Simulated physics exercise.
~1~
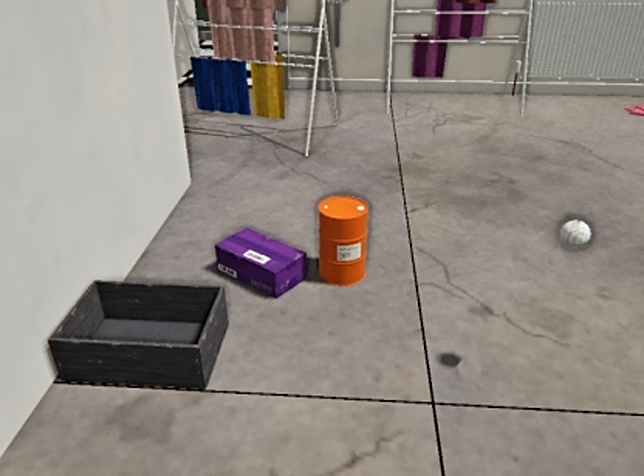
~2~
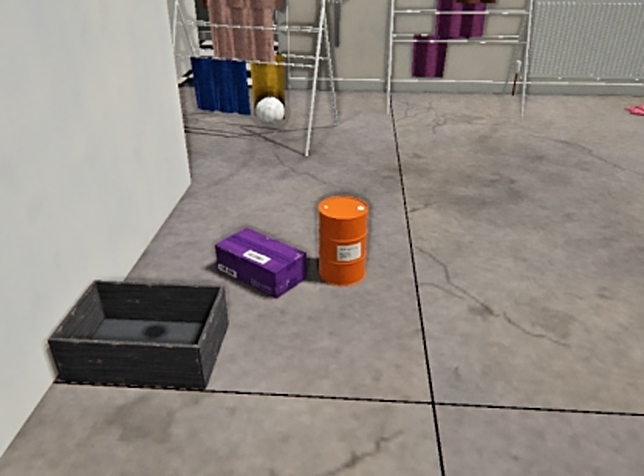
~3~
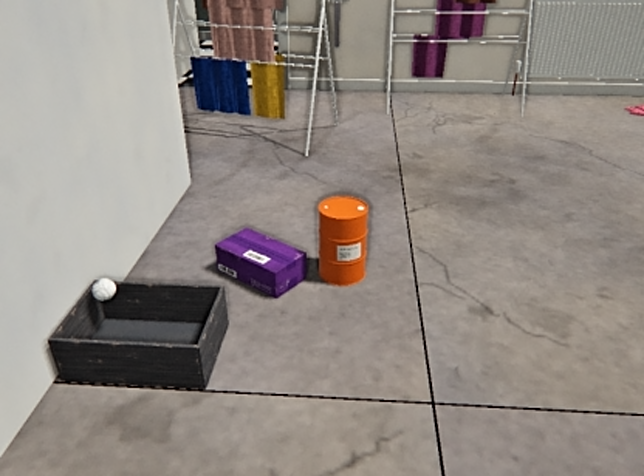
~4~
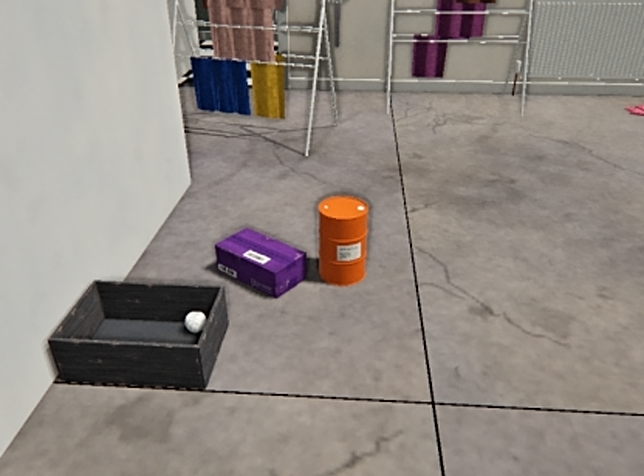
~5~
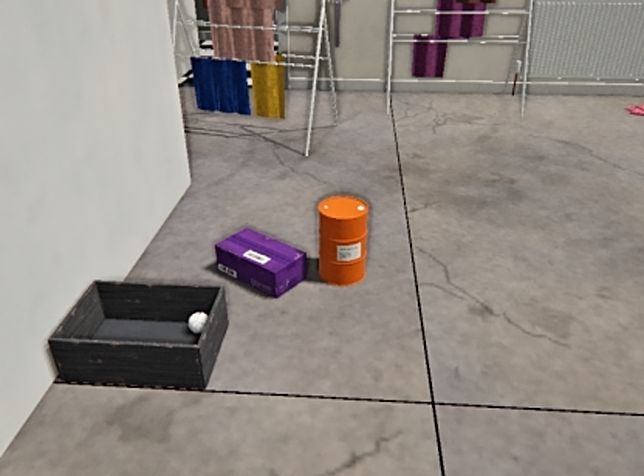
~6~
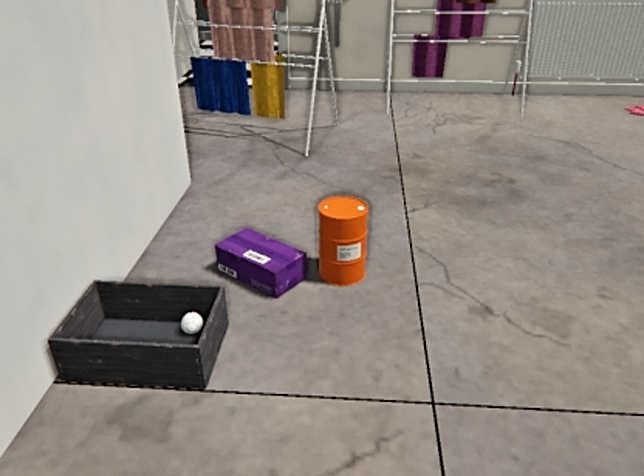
A black open box sat on a concrete floor near a purple parcel and an orange canister as a white onion flew leftward past them, dropped into the box, shifted slightly inside, and stayed there while the other things remained still.
